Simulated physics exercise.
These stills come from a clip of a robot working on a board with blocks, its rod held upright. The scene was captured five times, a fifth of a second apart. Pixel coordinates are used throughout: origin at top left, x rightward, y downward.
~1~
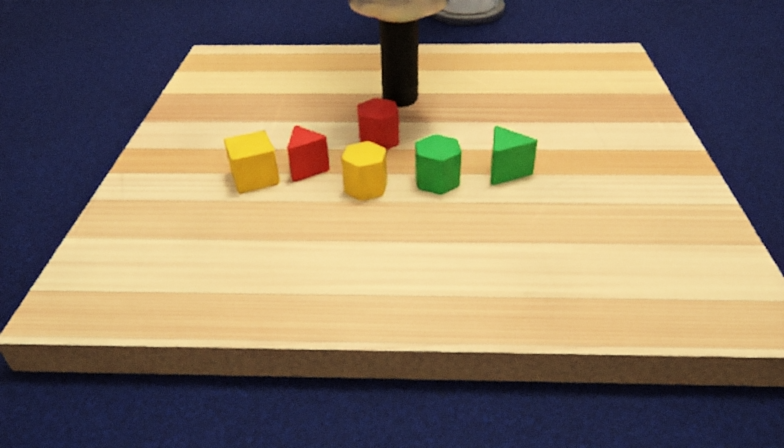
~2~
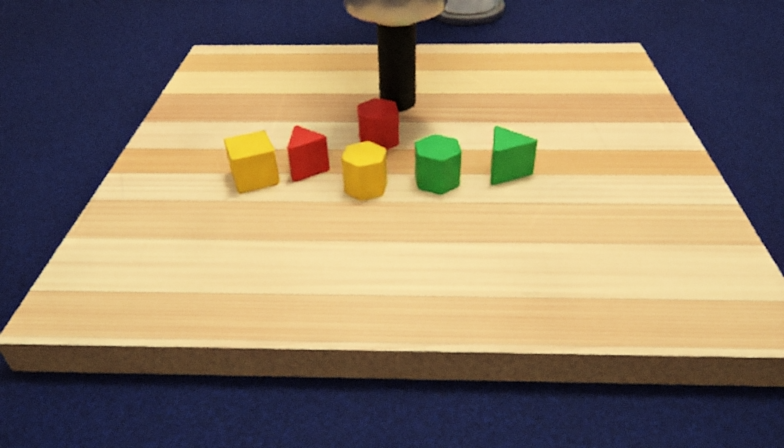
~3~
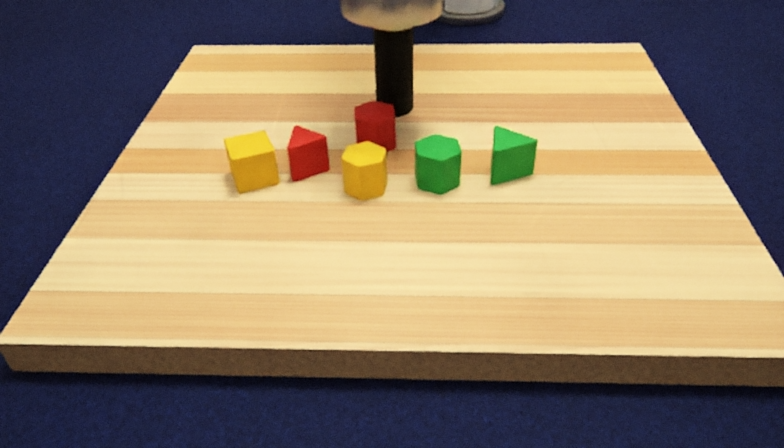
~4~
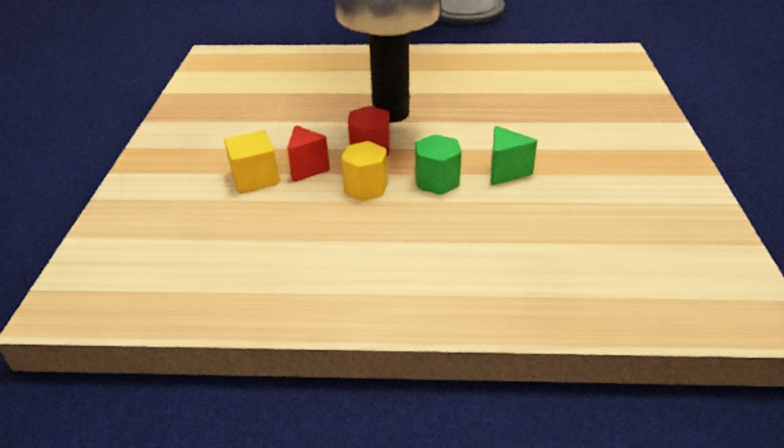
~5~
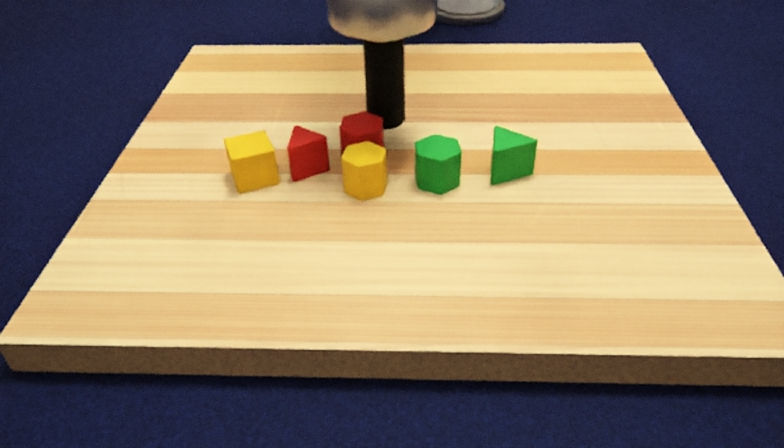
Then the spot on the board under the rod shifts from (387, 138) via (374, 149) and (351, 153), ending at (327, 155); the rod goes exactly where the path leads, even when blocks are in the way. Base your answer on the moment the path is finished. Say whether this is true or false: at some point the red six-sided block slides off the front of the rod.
Answer: True.
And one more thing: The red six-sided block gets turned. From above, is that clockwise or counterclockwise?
The twist is anticlockwise.
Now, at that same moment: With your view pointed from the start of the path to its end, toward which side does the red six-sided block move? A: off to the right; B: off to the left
B
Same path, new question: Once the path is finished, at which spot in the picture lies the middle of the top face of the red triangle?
Answer: (286, 148).
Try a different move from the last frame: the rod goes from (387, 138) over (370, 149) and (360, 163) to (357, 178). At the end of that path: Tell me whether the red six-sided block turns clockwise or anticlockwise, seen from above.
It is turned clockwise.
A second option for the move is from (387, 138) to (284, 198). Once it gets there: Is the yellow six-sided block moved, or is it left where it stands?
It moves.
On the path given first. Halfway along, rod (361, 134); red triangle (297, 139), turned 30° clockwise; red six-sided block (337, 138); yellow six-sided block (363, 155).
At the end, rod (326, 137); yellow square (240, 148), turned 25° clockwise; red triangle (286, 148), turned 40° clockwise; red six-sided block (324, 144), turned 35° anticlockwise; yellow six-sided block (363, 156), turned 15° anticlockwise.
